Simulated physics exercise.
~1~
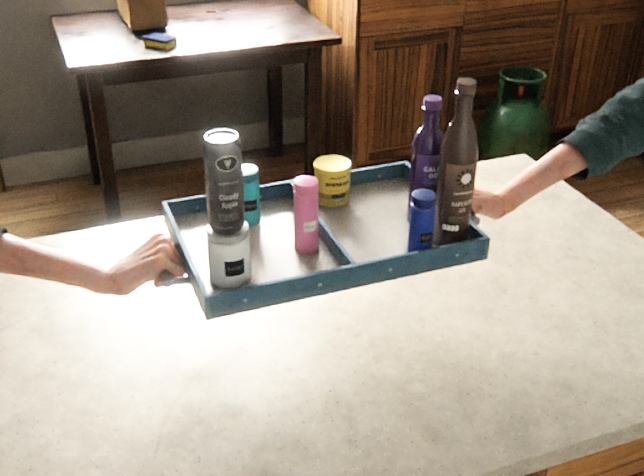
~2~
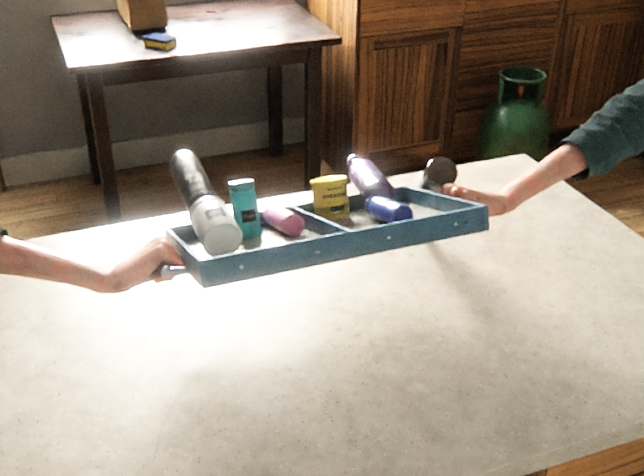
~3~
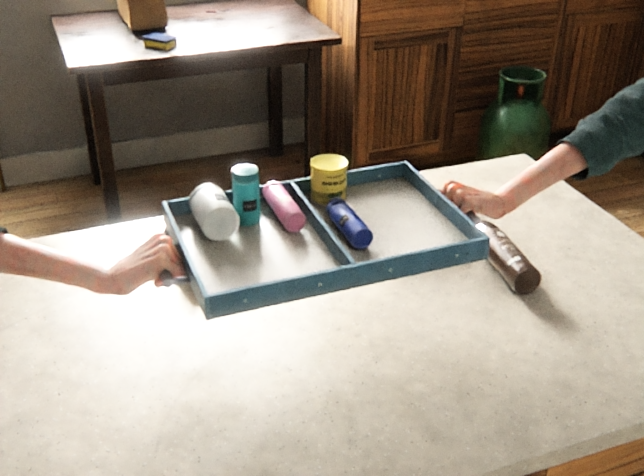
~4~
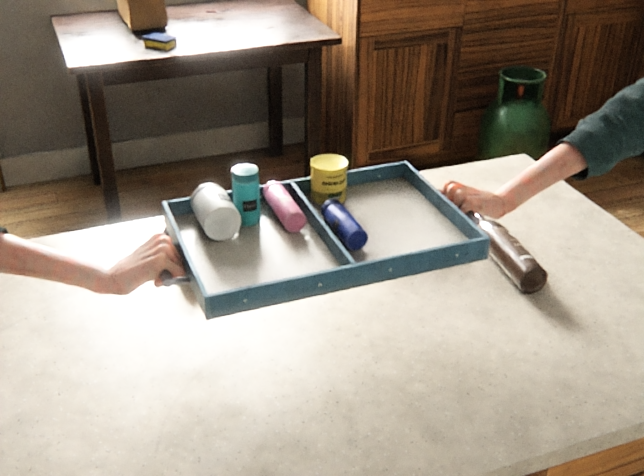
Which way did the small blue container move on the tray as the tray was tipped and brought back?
It moved to the left, ending up on its side near the tray's cross bar.
